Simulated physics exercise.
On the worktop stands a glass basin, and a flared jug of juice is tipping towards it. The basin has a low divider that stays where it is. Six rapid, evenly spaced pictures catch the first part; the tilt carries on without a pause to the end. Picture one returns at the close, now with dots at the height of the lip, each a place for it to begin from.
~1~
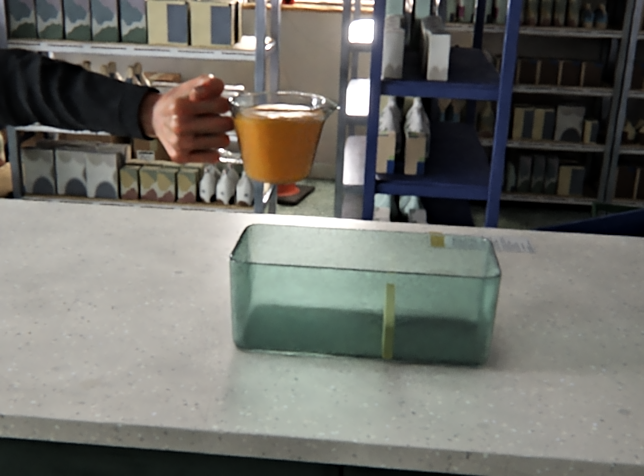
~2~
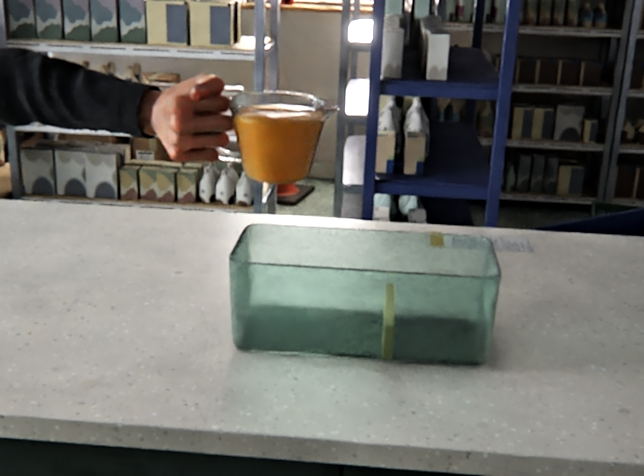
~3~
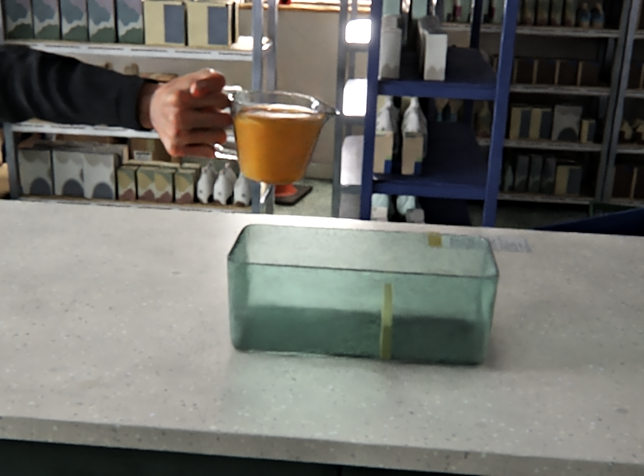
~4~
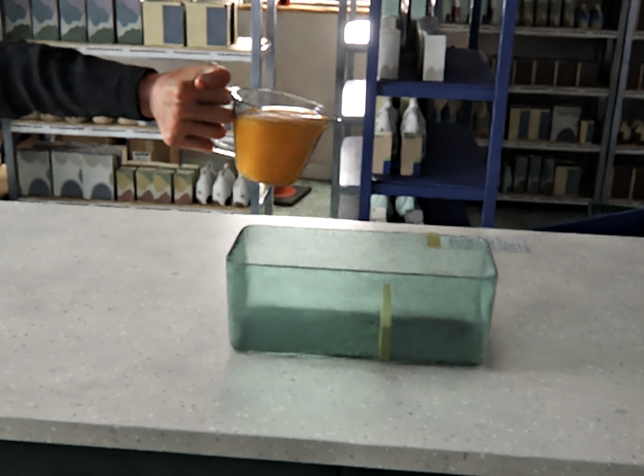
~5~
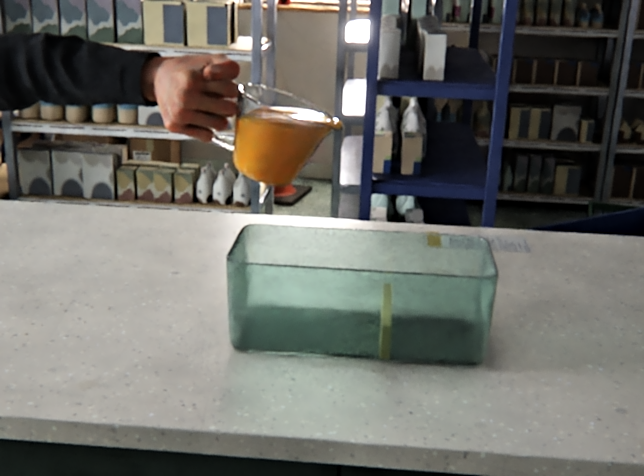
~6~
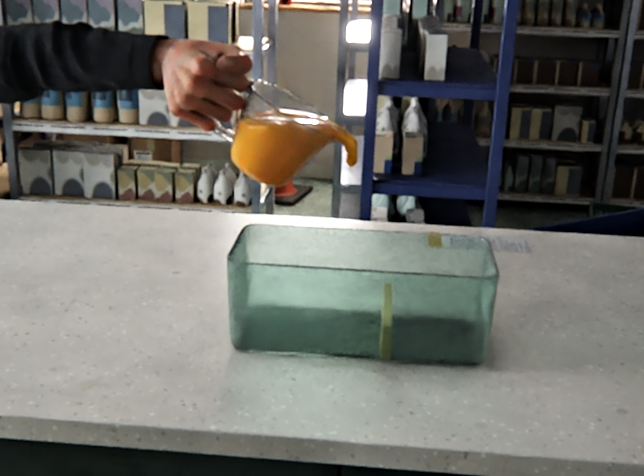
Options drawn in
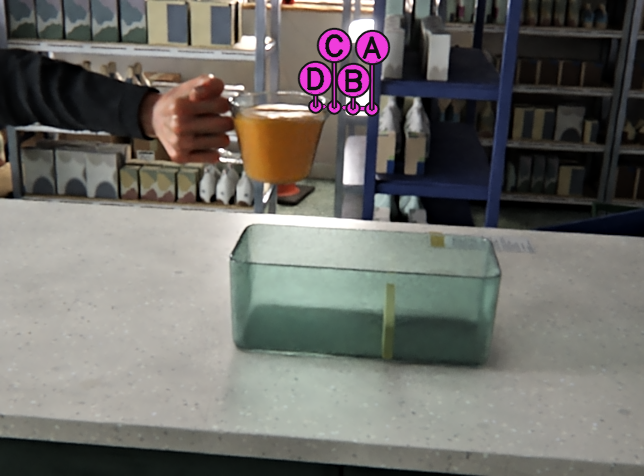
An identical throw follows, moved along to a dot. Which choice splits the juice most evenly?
Place B.
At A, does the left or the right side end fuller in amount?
The right one.
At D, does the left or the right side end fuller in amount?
The left side.
On the marked copy, A at (371, 109); B at (353, 108); C at (334, 107); D at (315, 106).
With A, about 20 % ends left of the wall and 80 % right of it.
With B, about 45 % ends left of the wall and 54 % right of it.
With C, about 79 % ends left of the wall and 20 % right of it.
With D, about 94 % ends left of the wall and 3 % right of it.
